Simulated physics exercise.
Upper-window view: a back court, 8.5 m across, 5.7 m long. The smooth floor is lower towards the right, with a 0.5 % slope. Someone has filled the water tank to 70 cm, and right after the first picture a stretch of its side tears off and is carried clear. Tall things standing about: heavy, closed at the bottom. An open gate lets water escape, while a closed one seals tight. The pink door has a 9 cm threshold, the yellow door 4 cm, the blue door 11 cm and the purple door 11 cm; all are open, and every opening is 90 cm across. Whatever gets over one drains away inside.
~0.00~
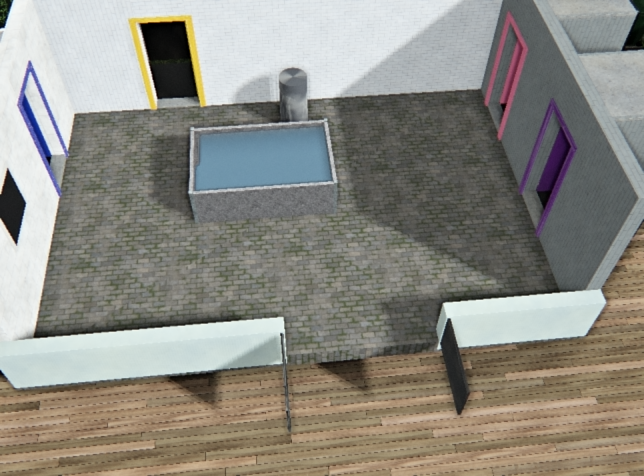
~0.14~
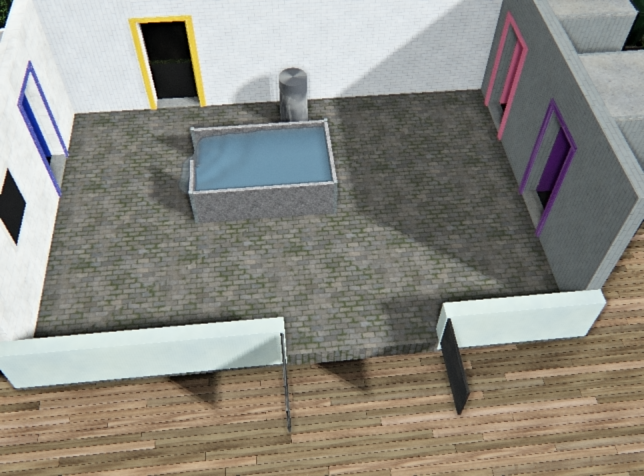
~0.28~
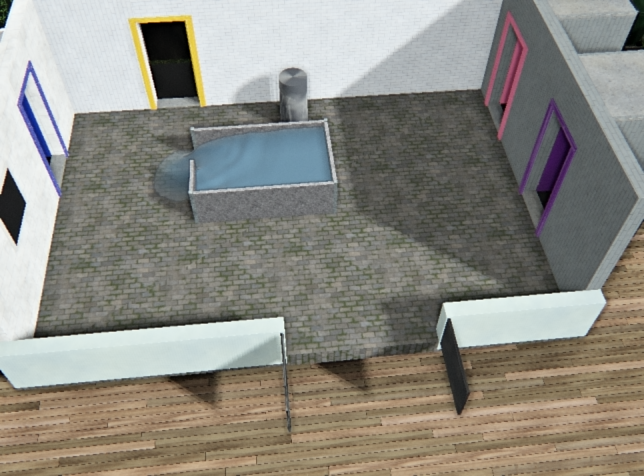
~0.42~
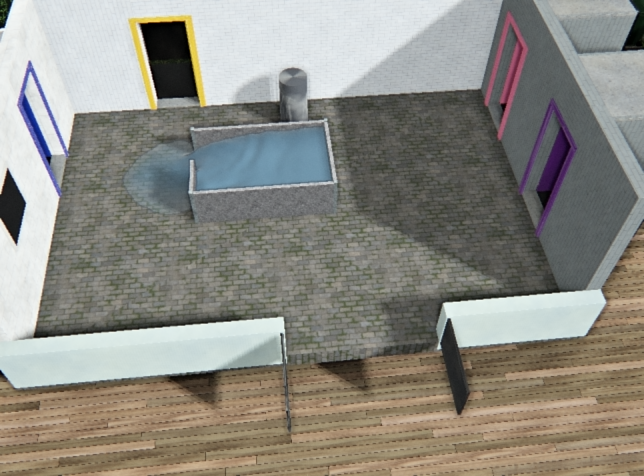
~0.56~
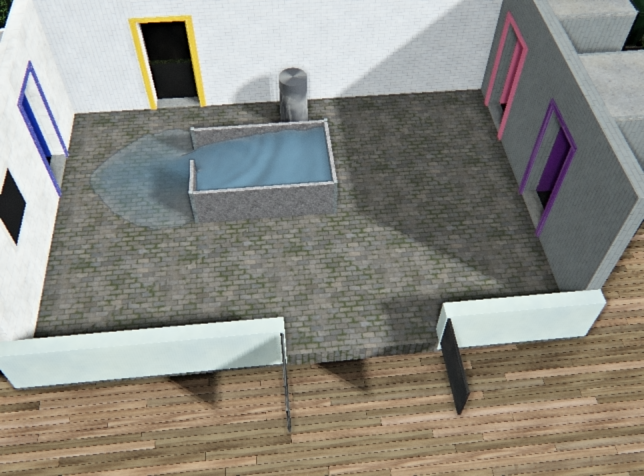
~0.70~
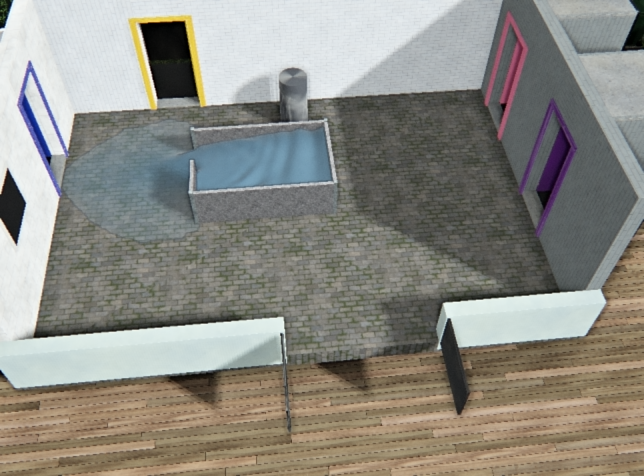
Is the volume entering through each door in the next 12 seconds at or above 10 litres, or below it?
One by one: Pink door: Within the limit; yellow door: Past the limit; blue door: Past the limit; purple door: Within the limit.
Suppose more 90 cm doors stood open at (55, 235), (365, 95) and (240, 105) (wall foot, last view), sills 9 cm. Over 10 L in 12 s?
In that order: Beyond it, short of it, short of it.
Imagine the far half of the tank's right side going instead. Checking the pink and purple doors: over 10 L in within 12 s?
Compared with that limit, pink goes higher while purple goes higher.
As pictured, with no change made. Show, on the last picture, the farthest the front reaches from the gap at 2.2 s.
I'd put it close to (30, 363).
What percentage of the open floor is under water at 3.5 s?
Wet share: Near 30 percent.
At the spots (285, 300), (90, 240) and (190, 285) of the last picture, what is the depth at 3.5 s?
Roughly 0, 7 and 0 cm, in turn.
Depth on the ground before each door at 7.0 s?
Pink 0 cm, yellow 7 cm, blue 13 cm, purple 0 cm.
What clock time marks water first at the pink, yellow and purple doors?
The pink door is reached at 9.0 s, yellow at 1.1 s, purple at 10.0 s.
After 1.4 s water covers 20 % of the floor and is deepest (36 cm) near (75, 117); pink door not reached, yellow door 4 cm at the sill, 0 L in, blue door 20 cm at the sill, 41 L in, purple door not reached.
After 2.2 s water covers 20 % of the floor and is deepest (34 cm) near (69, 148); pink door not reached, yellow door 4 cm at the sill, 4 L in, blue door 28 cm at the sill, 127 L in, purple door not reached.
After 3.5 s water covers 30 % of the floor and is deepest (22 cm) near (65, 167); pink door not reached, yellow door 8 cm at the sill, 9 L in, blue door 22 cm at the sill, 227 L in, purple door not reached.
After 7.0 s water covers 60 % of the floor and is deepest (14 cm) near (30, 363); pink door not reached, yellow door 7 cm at the sill, 46 L in, blue door 13 cm at the sill, 303 L in, purple door not reached.
After 12.0 s water covers 95 % of the floor and is deepest (10 cm) near (504, 152); pink door 6 cm at the sill, 0 L in, yellow door 5 cm at the sill, 61 L in, blue door 6 cm at the sill, 305 L in, purple door 7 cm at the sill, 0 L in.
